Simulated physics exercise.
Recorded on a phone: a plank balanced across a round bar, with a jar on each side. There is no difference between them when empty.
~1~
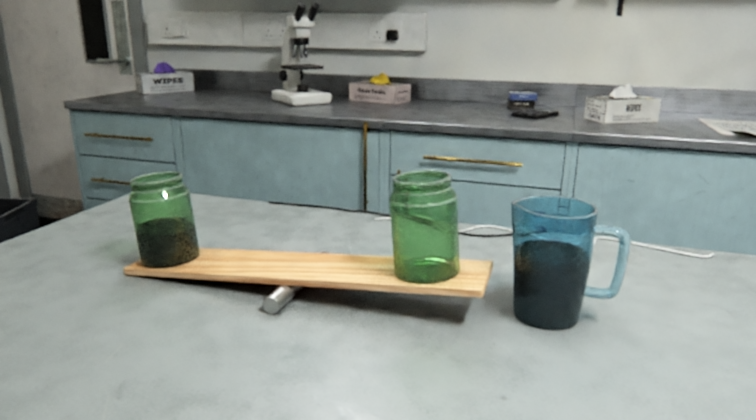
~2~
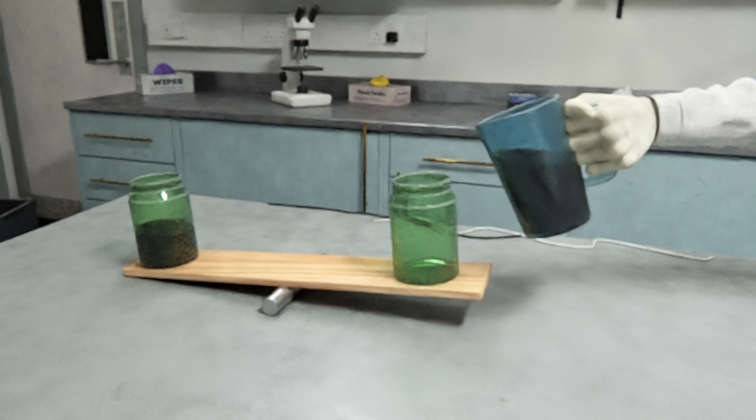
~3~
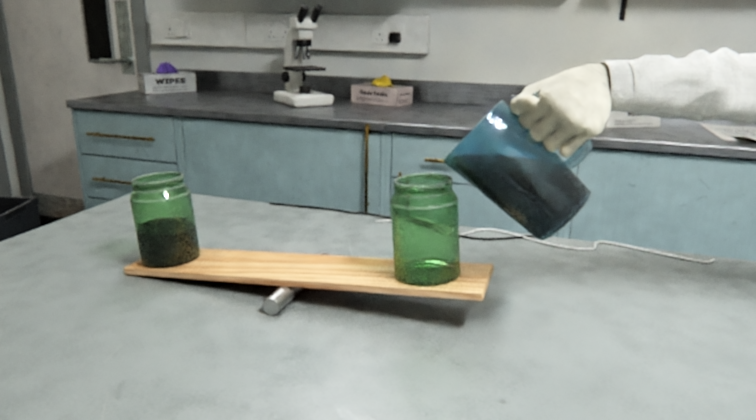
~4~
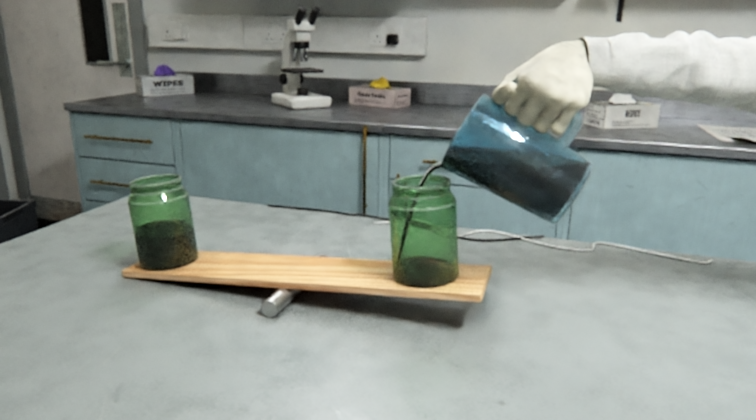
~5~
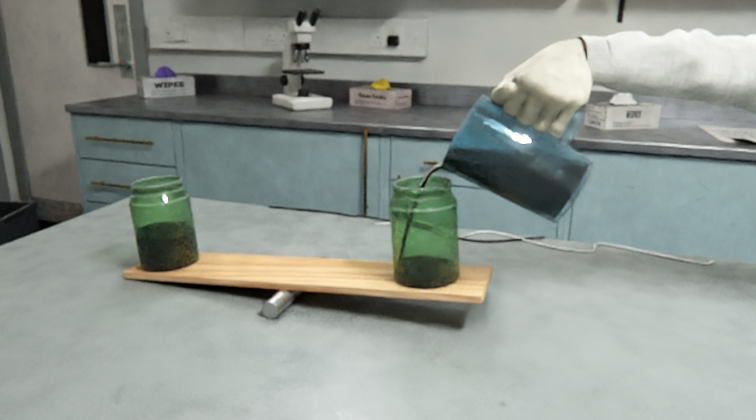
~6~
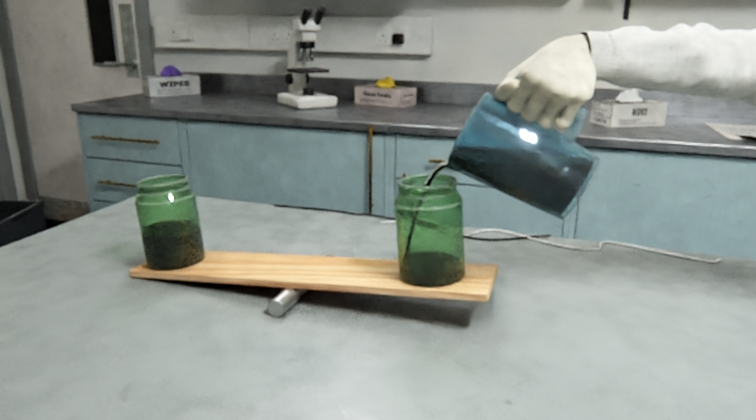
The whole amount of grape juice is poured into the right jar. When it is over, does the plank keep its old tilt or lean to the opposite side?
It changes sides.
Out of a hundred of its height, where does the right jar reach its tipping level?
My estimate is near 45 percent.
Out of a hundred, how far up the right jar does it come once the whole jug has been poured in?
70 %.
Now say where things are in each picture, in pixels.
In the first picture, all is still; jug (552, 260) about half full; right jar (424, 223) empty, raised; left jar (164, 216) about a third full, on the low side.
The second picture shows the hand lifts the jug; round bar (273, 304); right jar (424, 225) empty.
In the third picture, the jug is brought over; jug (517, 171) tipped 50° with all of its load; right jar (425, 225) empty.
In the fourth picture, a stream runs into the right jar; round bar (272, 306); right jar nearly empty, surface at (426, 268); left jar about a third full, surface at (164, 229).
In the fifth picture, a stream runs into the right jar; jug (515, 160) tipped 65° with nearly all of its load; right jar (424, 228) nearly empty.
In the sixth picture, a stream runs into the right jar; round bar (279, 306); right jar nearly empty, surface at (432, 263); left jar about a third full, surface at (171, 229).
Soon after, the right jar is about a third full; the plank leans as before.
Later, the right jar is about two thirds full; the plank has swung over, and that end is down.
In the end, the right jar is about three quarters full; the plank has swung over, and that end is down.
